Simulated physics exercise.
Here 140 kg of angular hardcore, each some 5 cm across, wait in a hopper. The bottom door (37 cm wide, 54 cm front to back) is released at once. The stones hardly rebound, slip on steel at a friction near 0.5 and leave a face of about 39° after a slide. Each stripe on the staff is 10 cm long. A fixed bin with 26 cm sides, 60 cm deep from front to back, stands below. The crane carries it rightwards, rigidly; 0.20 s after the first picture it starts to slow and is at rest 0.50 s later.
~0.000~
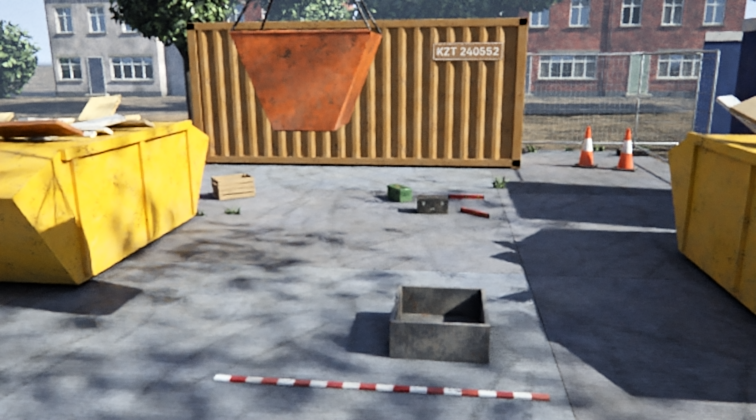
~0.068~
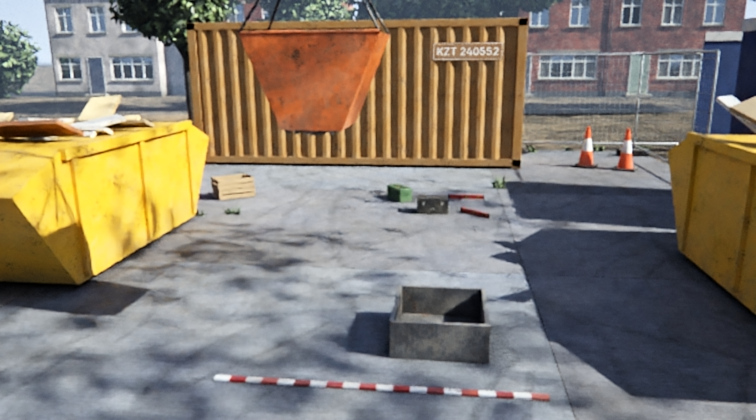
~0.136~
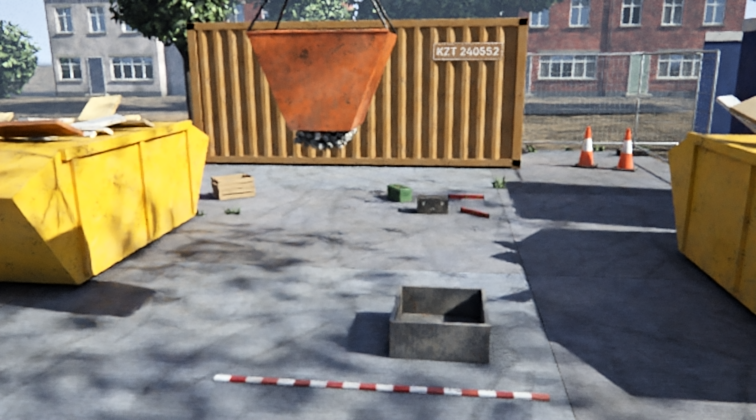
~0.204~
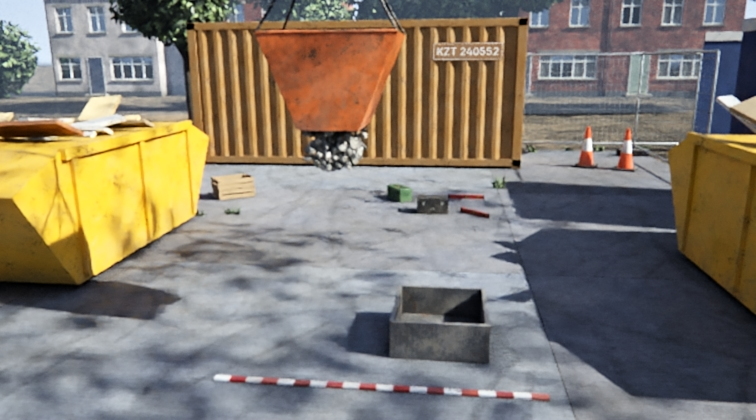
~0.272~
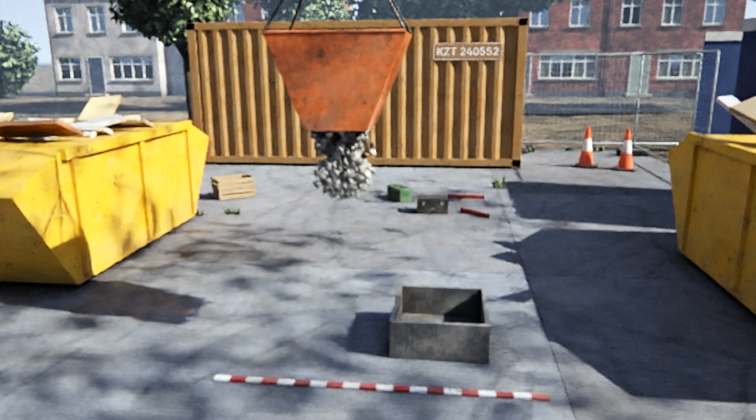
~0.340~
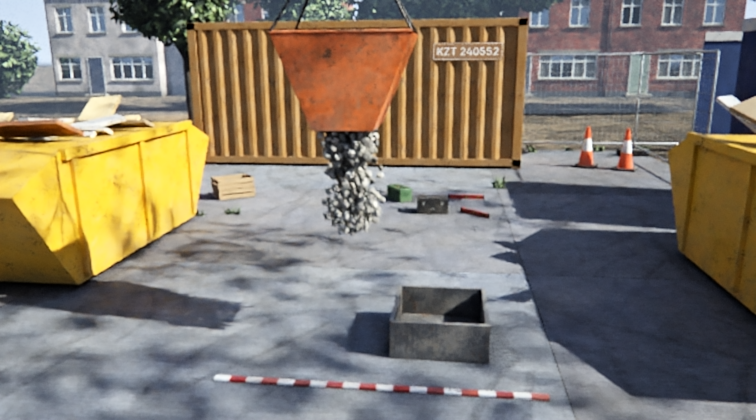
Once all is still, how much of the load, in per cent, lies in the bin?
About 17 per cent.
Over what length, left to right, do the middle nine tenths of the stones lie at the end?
Roughly 110 cm.
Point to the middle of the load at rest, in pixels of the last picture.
Near (370, 328).
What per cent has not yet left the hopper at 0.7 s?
Roughly 0 per cent is still inside.
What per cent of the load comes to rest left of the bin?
Some 80 per cent of the load.
After 0.7 s, 0 % in the hopper, 91 % falling or lying left of the bin, 9 % falling or lying in the bin; the stones farthest right are at (429, 326).
After 1.1 s, 0 % in the hopper, 81 % falling or lying left of the bin, 17 % falling or lying in the bin, 3 % falling or lying beside or right of the bin; the stones farthest right are at (478, 329).
After 1.7 s, 0 % in the hopper, 80 % falling or lying left of the bin, 17 % falling or lying in the bin, 4 % falling or lying beside or right of the bin; the stones farthest right are at (481, 326).
After 2.6 s, 0 % in the hopper, 80 % falling or lying left of the bin, 17 % falling or lying in the bin, 4 % falling or lying beside or right of the bin; the stones farthest right are at (481, 326).
After 4.5 s, 0 % in the hopper, 80 % left of the bin, 17 % in the bin, 4 % beside or right of the bin; the stones farthest right are at (481, 326).
